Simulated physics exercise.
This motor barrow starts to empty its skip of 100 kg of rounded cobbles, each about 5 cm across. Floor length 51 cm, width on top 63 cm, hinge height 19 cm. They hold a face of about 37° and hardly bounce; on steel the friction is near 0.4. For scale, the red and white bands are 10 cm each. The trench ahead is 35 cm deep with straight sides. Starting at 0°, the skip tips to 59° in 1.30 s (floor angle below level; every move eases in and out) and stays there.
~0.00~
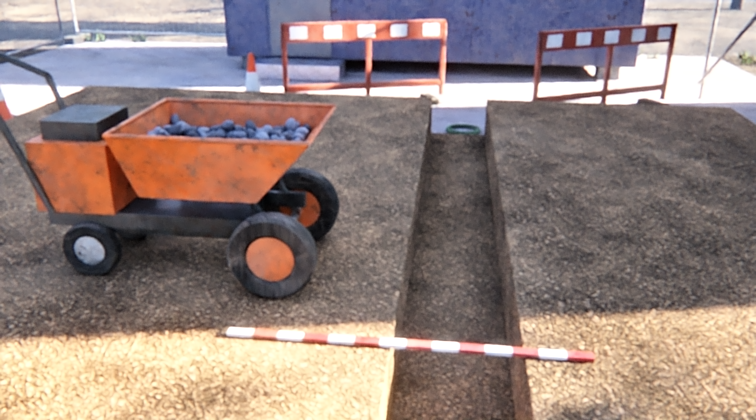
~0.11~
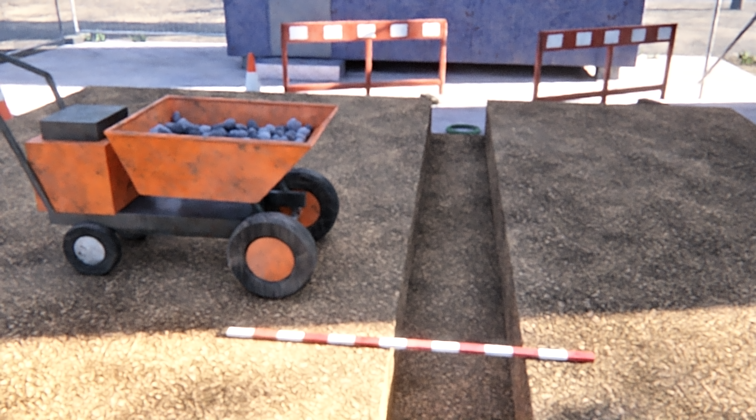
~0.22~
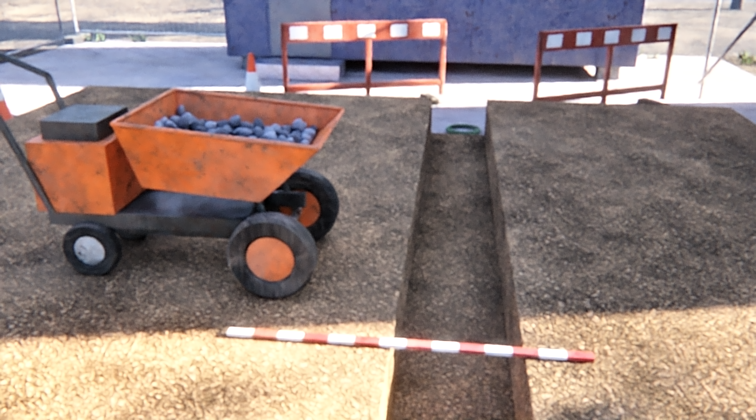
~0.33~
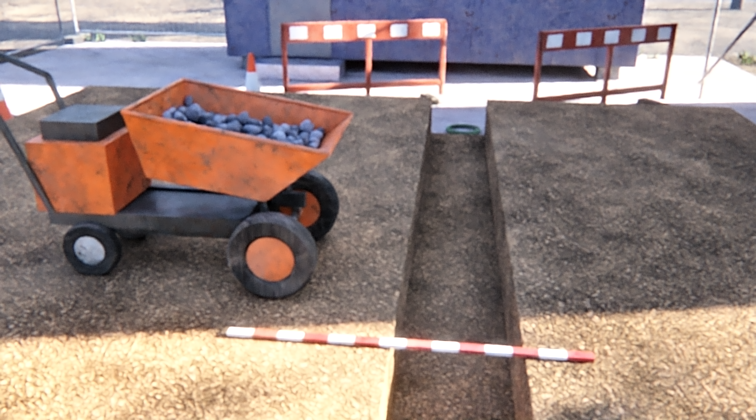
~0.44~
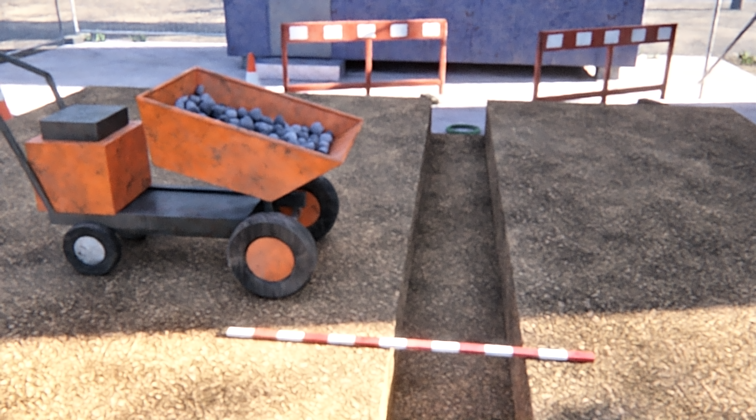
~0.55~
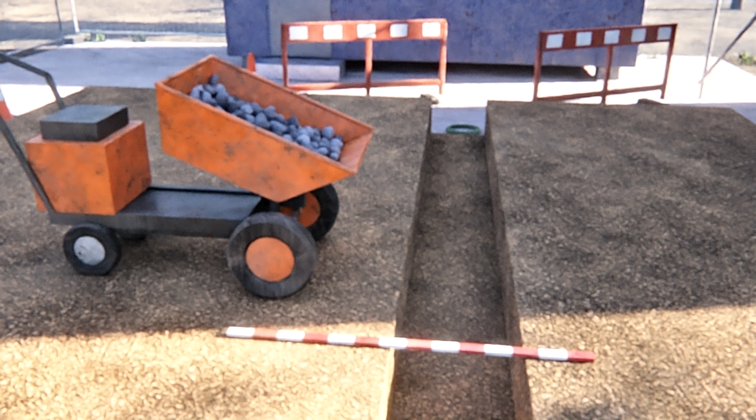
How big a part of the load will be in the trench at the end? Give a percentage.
Some 85 per cent of it.
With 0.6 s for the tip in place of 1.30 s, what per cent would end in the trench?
Then about 85 per cent.
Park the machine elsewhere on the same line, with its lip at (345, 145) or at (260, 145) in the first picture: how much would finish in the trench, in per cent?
Near 80 per cent from the first place, 55 from the second.
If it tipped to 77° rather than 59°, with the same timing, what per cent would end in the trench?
In that case some 100 per cent.
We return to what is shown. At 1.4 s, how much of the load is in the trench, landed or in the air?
About 15 per cent by then.
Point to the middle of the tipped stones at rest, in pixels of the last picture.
Their middle is at about (452, 329).
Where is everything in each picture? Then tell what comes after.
The skip is at 0°, its lip at (308, 145); the top of the load is at (240, 130), in the first picture.
The skip is at 1°, its lip at (311, 146); the top of the load is at (228, 130); the stones move at 0.2 m/s on average, in the second picture.
Lip at (318, 149), floor tilted 5°, highest stones at (202, 123); the stones move at 0.3 m/s on average, in the third picture.
The skip is at 9°, its lip at (329, 154); the top of the load is at (198, 115); the stones move at 0.4 m/s on average, in the fourth picture.
The skip is at 16°, its lip at (342, 162); the top of the load is at (197, 102); the stones move at 0.5 m/s on average, in the fifth picture.
Lip at (355, 173), floor tilted 23°, highest stones at (209, 91); the stones move at 0.6 m/s on average, in the sixth picture.
After 1.0 s the floor is at 50°; 100 % in the skip; the foremost stones are at (377, 188).
After 1.4 s the floor is at 59°; 85 % in the skip, 15 % in the trench; the foremost stones are at (457, 283).
After 1.8 s the floor is at 59°; 53 % in the skip, 47 % in the trench; the foremost stones are at (503, 334).
After 3.7 s the floor is at 59°; 15 % in the skip, 85 % in the trench; the foremost stones are at (502, 327).
